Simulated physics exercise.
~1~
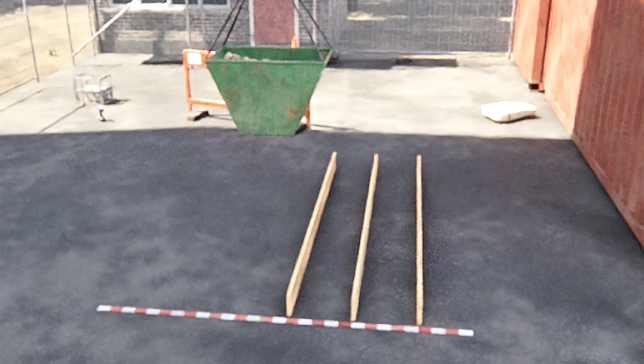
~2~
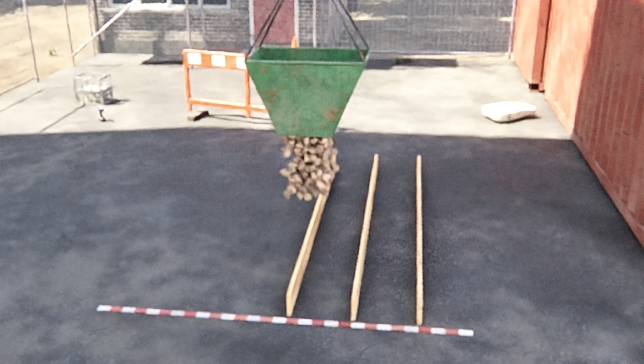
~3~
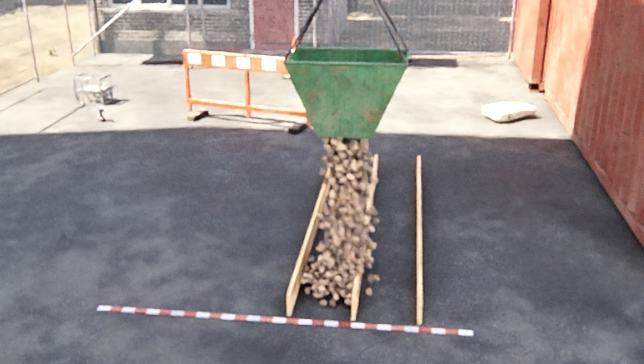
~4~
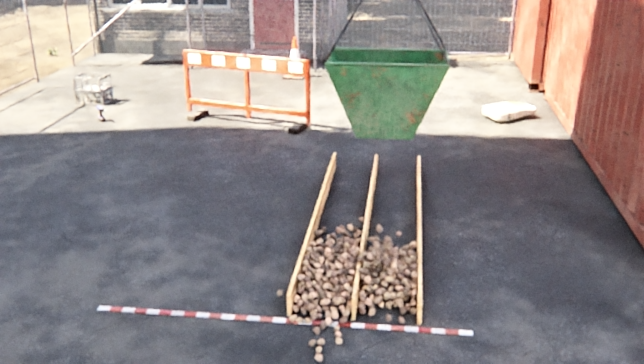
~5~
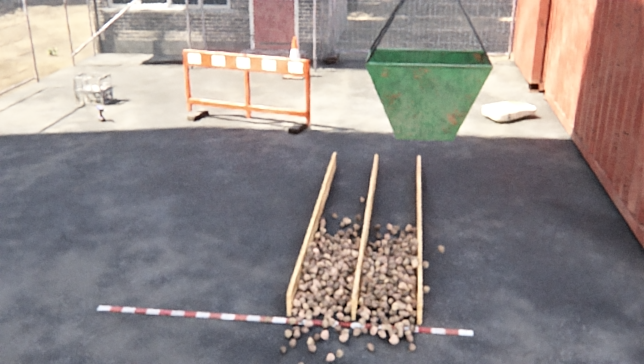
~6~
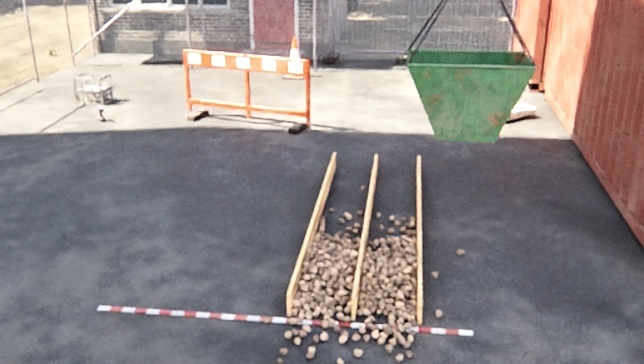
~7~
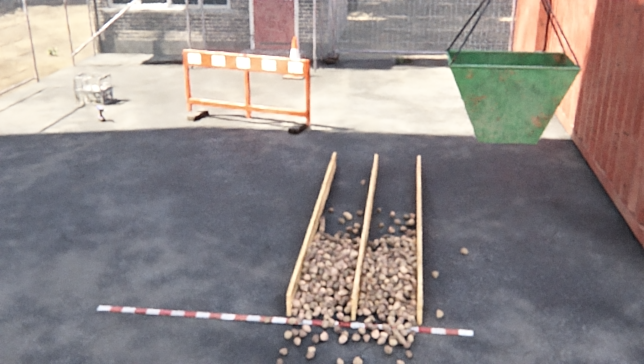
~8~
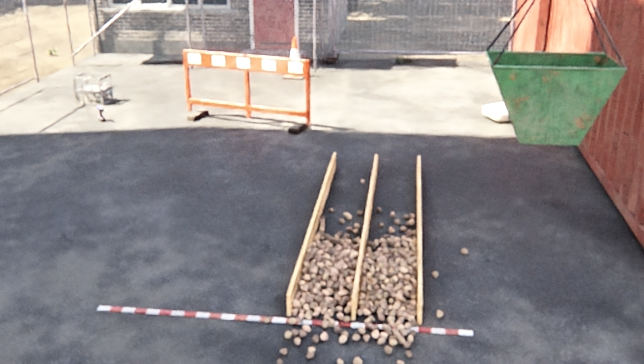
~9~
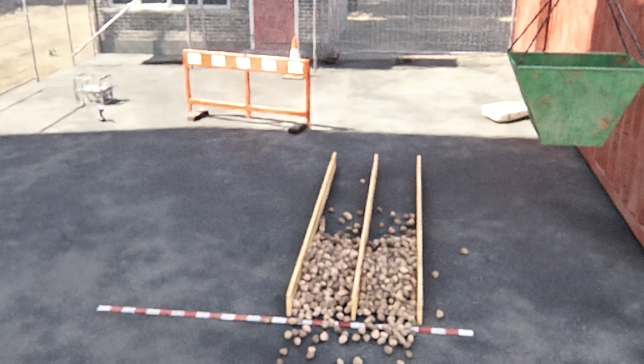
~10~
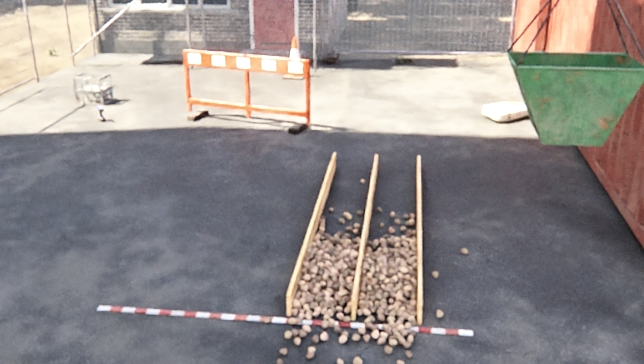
A green skip moves right, dropping round stones between three boards, and stops empty at right.
